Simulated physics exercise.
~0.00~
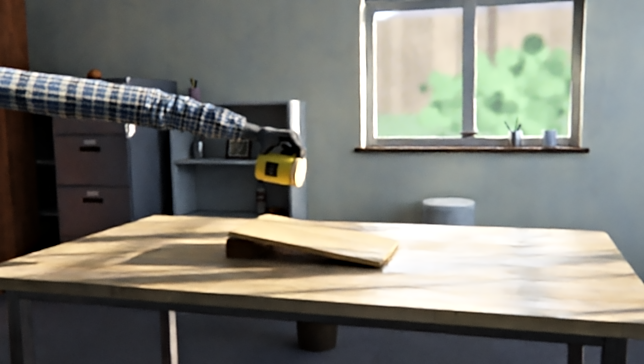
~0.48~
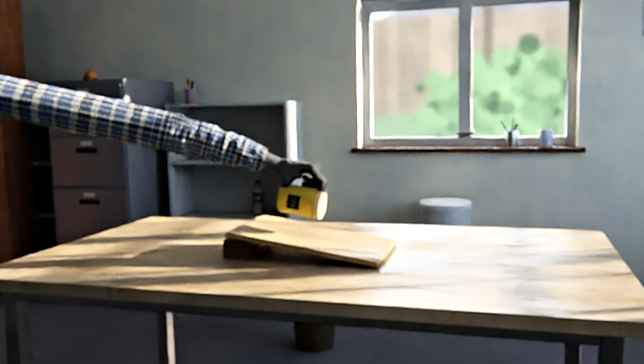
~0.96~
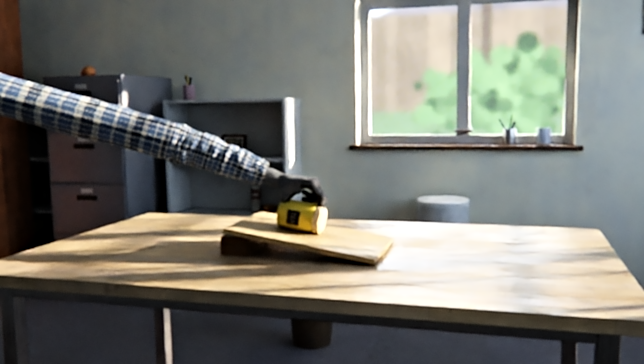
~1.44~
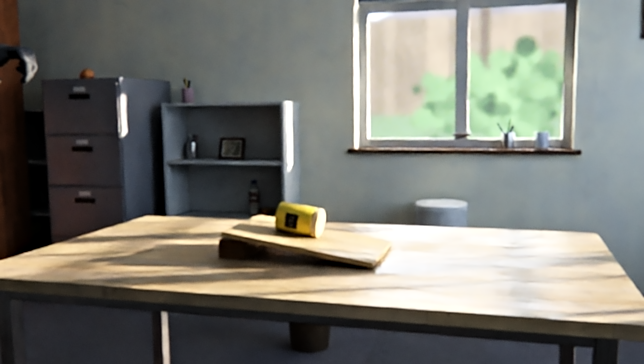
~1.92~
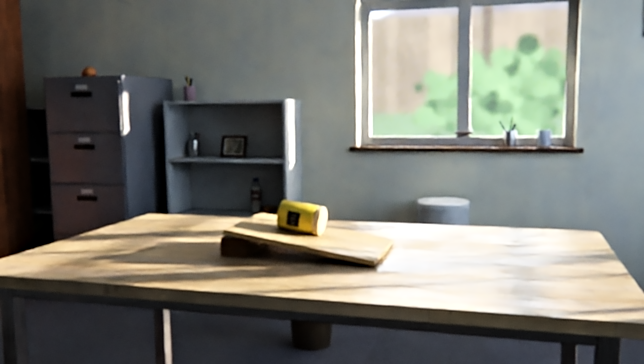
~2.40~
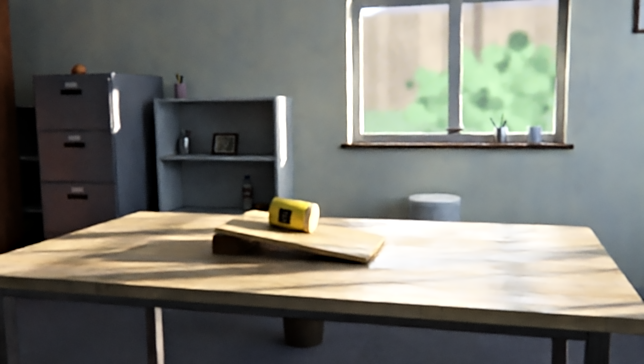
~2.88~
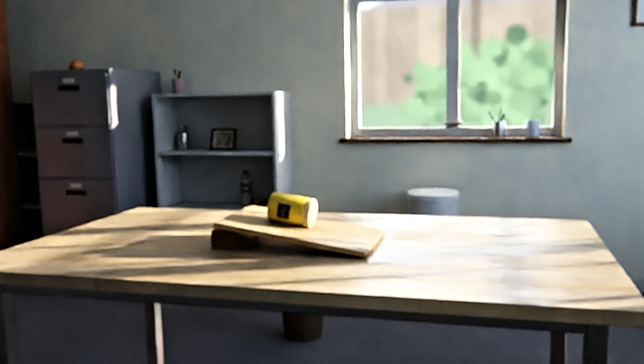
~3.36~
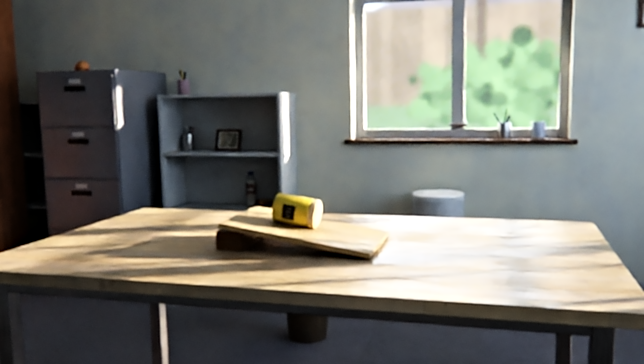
The clip opens on a wooden table in a grey room, where a board slopes gently down to the right, as an arm in a checked sleeve and dark glove reaches in from the left holding a yellow jar on its side. The hand lowers the jar, moving it slightly right and down until it rests on the upper part of the board. It then lets go and draws back out of view to the left. The camera sways a little, but the jar does not roll or slide. At the end it still lies at rest on the slope.
